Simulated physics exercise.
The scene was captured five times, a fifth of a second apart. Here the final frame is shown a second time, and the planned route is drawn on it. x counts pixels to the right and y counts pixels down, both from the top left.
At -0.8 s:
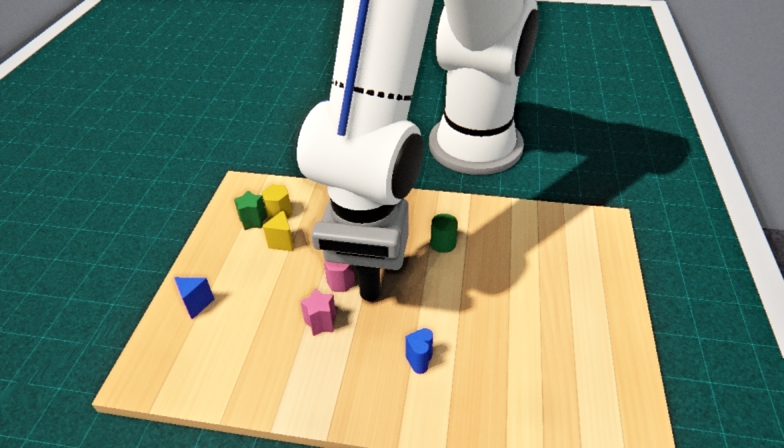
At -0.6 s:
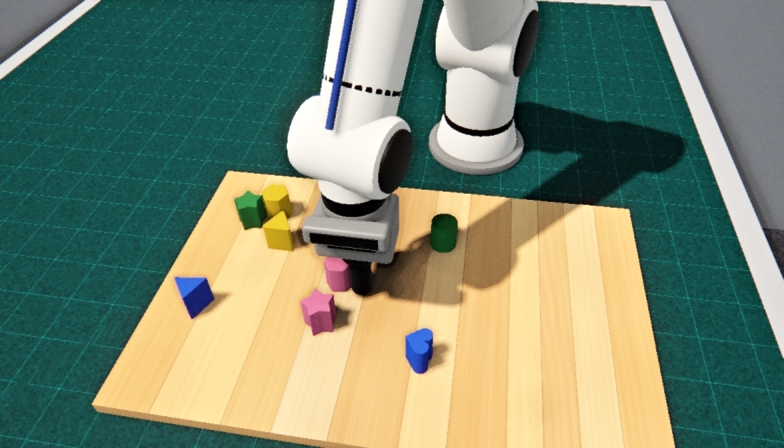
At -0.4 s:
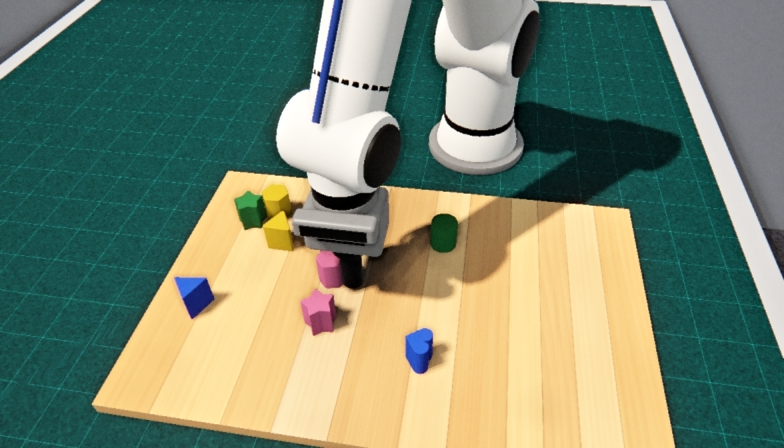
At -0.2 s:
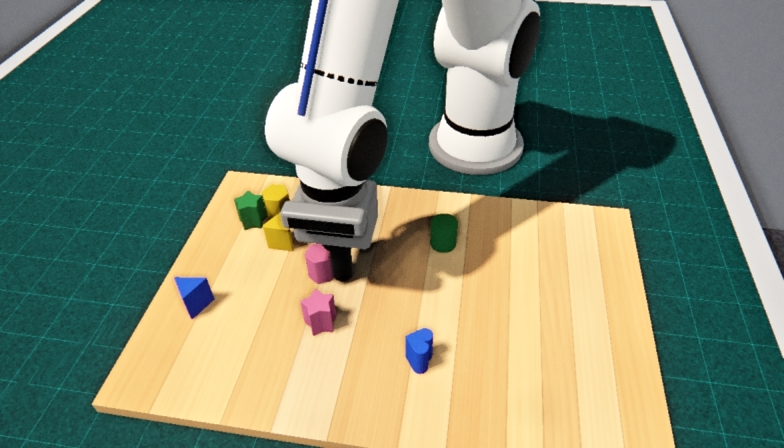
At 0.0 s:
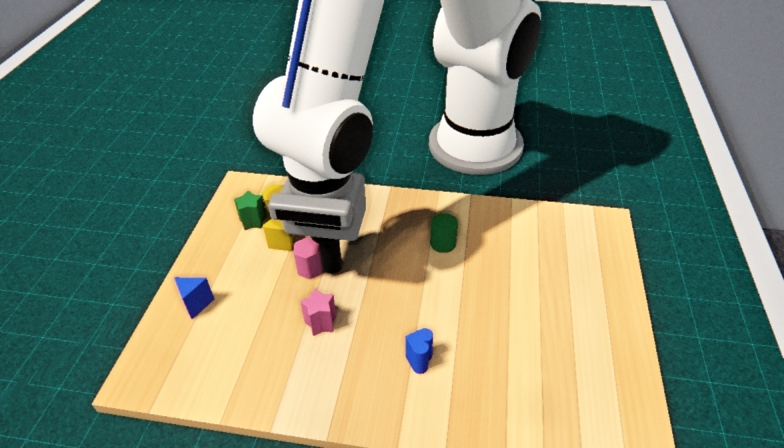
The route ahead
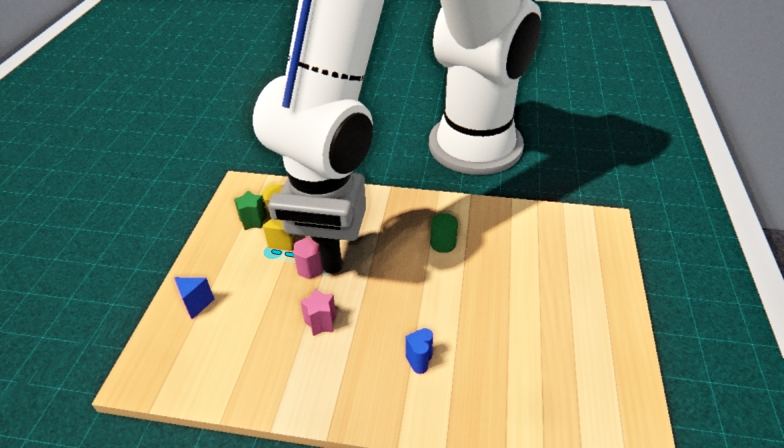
The white robot arm moved a short way left and slightly back over the wooden board, its black rod pushing the pink hexagon block toward the yellow blocks while the other blocks stayed put.
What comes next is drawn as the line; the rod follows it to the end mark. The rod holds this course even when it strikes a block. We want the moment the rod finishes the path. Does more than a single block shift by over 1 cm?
Yes, it checks out.
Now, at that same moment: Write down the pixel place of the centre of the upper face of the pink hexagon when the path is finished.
The top centre is at (261, 246).
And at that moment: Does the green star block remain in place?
I'd say yes.
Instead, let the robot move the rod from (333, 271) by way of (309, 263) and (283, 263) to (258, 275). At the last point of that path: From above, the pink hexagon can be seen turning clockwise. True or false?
That statement is accurate.
The drawn path runs from (333, 271) by way of (316, 260) and (295, 255) to (273, 252).
What follows on the original path. Halfway along, rod (304, 253); pink hexagon (279, 243), turned 35° anticlockwise.
At the end, rod (272, 247); green star block not moved; yellow triangular piece (265, 213), turned 50° clockwise; pink hexagon (261, 246), turned 70° anticlockwise.
